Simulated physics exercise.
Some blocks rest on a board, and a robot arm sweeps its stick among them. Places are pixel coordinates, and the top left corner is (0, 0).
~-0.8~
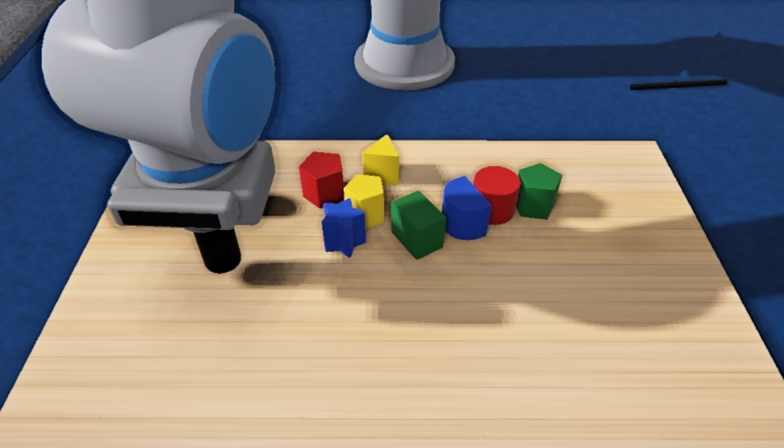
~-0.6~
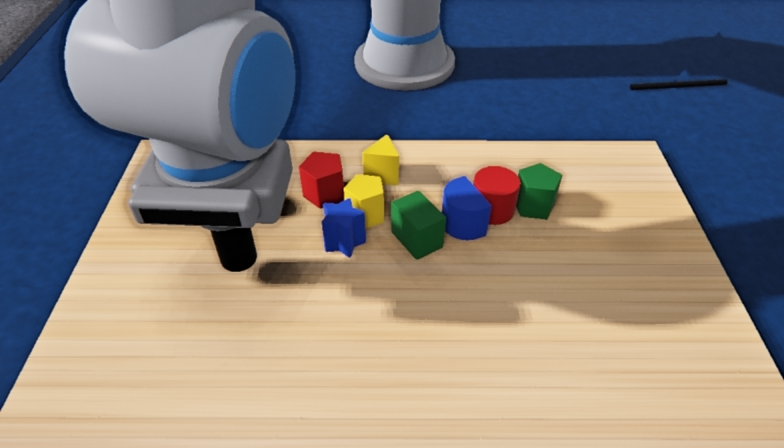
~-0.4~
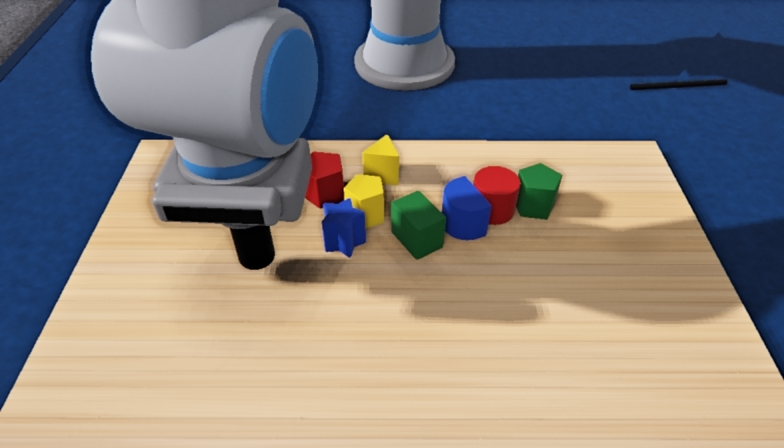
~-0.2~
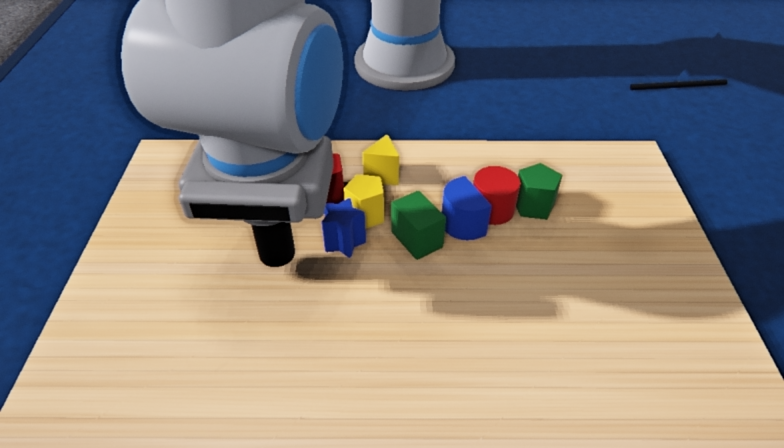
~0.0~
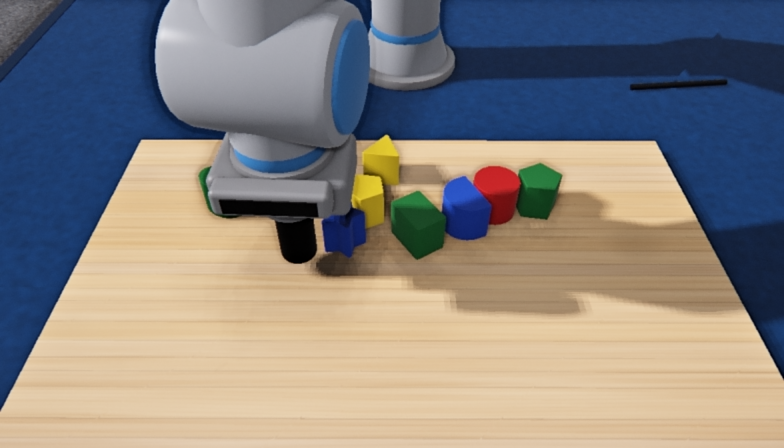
A large grey-and-blue robot arm holding a short black stick hangs over the left of a pale wooden board, seen from above against a blue floor. Red, yellow, blue and green blocks cluster across the board's upper middle, with another robot's base behind. The arm slides steadily right toward the blue star, covering the red block and uncovering a green one at left, while the camera stays still.
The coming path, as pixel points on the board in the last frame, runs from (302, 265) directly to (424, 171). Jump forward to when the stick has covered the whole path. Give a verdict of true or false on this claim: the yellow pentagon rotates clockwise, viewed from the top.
That statement is not accurate.
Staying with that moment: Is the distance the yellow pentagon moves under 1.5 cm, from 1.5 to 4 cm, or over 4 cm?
Long: Over 4 cm.
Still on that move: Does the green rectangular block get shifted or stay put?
That block will leave its spot.
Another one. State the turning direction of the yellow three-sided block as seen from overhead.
Counter-clockwise, from overhead.
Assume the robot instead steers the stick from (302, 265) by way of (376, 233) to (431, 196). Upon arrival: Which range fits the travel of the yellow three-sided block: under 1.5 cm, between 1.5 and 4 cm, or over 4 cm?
Between 1.5 and 4 cm.
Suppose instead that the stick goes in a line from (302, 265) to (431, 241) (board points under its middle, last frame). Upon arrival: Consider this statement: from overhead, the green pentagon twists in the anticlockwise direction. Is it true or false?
False - the claim does not hold.
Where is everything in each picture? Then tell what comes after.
Stick's lower end (224, 262); blue star block (342, 212); yellow pentagon (365, 186); yellow three-sided block (383, 147); green rectangular block (419, 209), in the first picture.
Stick (240, 260); blocks still, in the second picture.
Stick (258, 258); blocks still, in the third picture.
Stick (278, 256); blocks still, in the fourth picture.
Stick (300, 252); blue star block partly hidden; yellow pentagon (365, 186); yellow three-sided block (383, 147); green rectangular block (419, 209), in the fifth picture.
The first path, step by step. One third of the way, stick (347, 217); blue star block (382, 197), turned 55° clockwise; yellow pentagon (393, 171), turned 60° anticlockwise.
Two thirds of the way, stick (388, 185); blue star block (410, 184), turned 120° clockwise; yellow pentagon (417, 159), turned 120° anticlockwise; green rectangular block (429, 211), turned 20° clockwise.
At the end, stick (425, 158); blue star block (411, 182), turned 130° clockwise; yellow pentagon (458, 142), turned 90° anticlockwise; yellow three-sided block (386, 142), turned 50° anticlockwise; green rectangular block (429, 211), turned 20° clockwise.
